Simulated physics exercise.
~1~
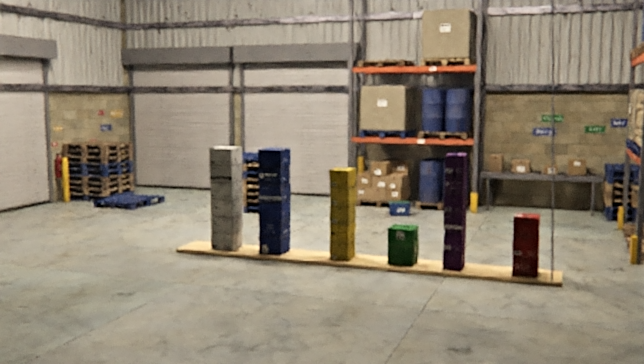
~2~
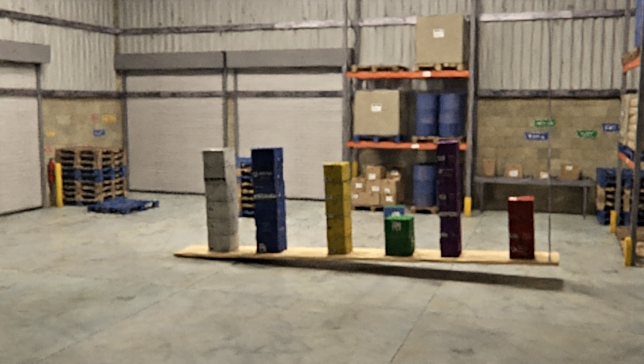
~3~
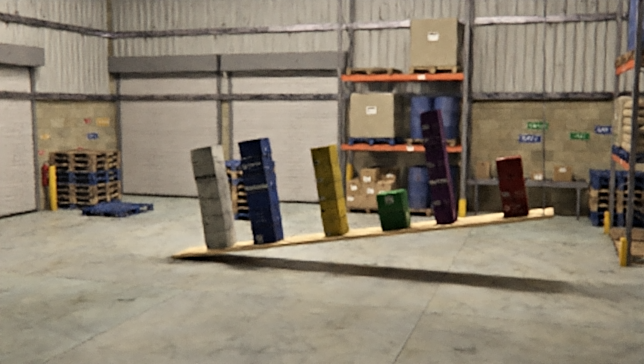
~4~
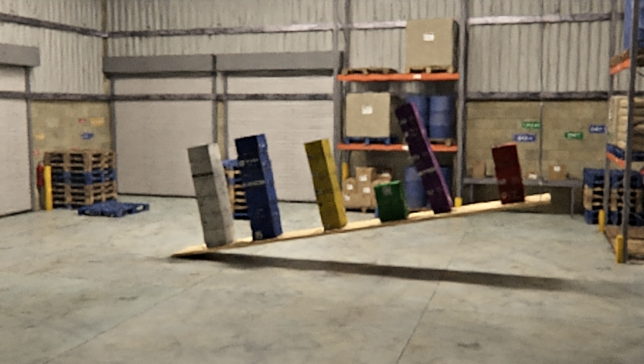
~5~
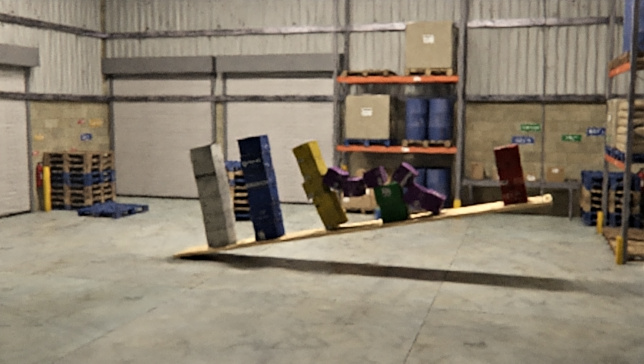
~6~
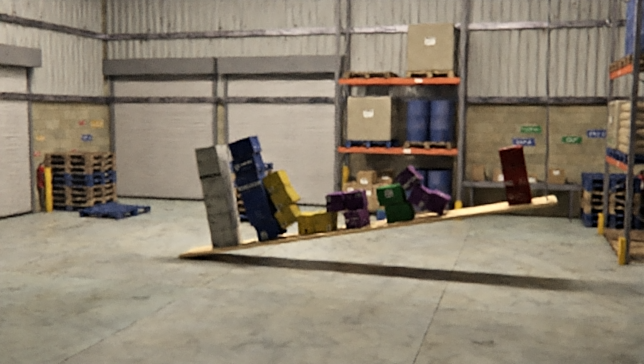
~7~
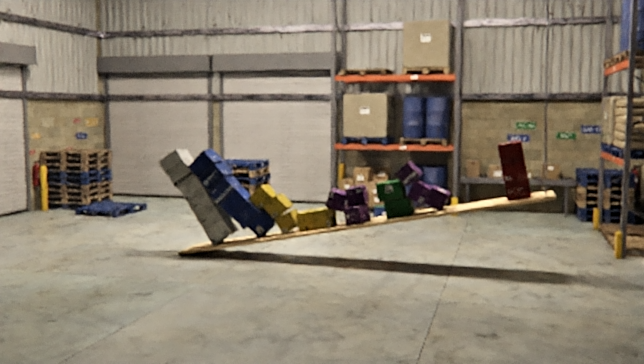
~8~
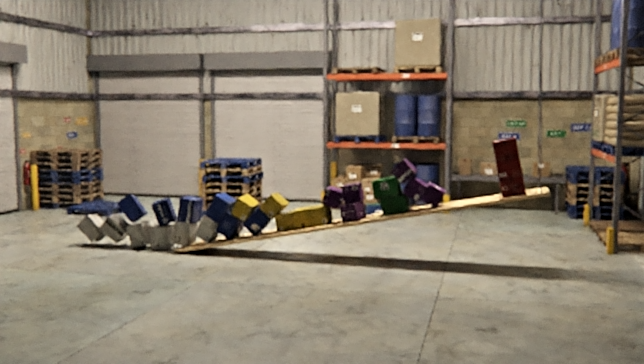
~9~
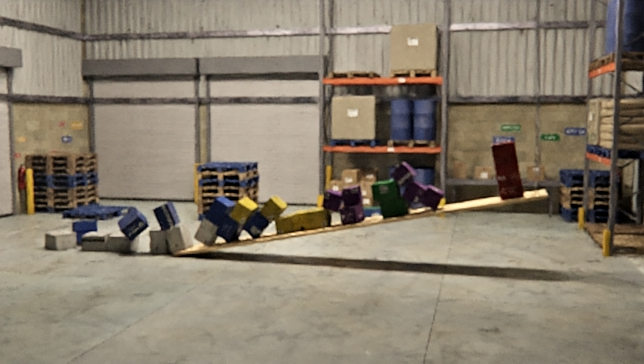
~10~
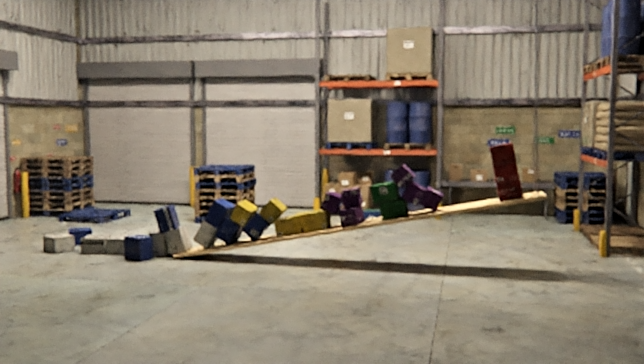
A long plank carrying six upright stacks of cartons, pale grey, blue, yellow, green, purple and red from left to right, tilts slowly in a warehouse, seen from the front by a slightly drifting camera. Its right end rises, and the stacks lean left. The tall purple stack buckles first, spilling leftward around the short green one and into the yellow, which crumples towards the blue. Blue and grey then topple off the low left end, scattering cartons on the floor. The plank rests sloped, with red and green still standing among the heaps.
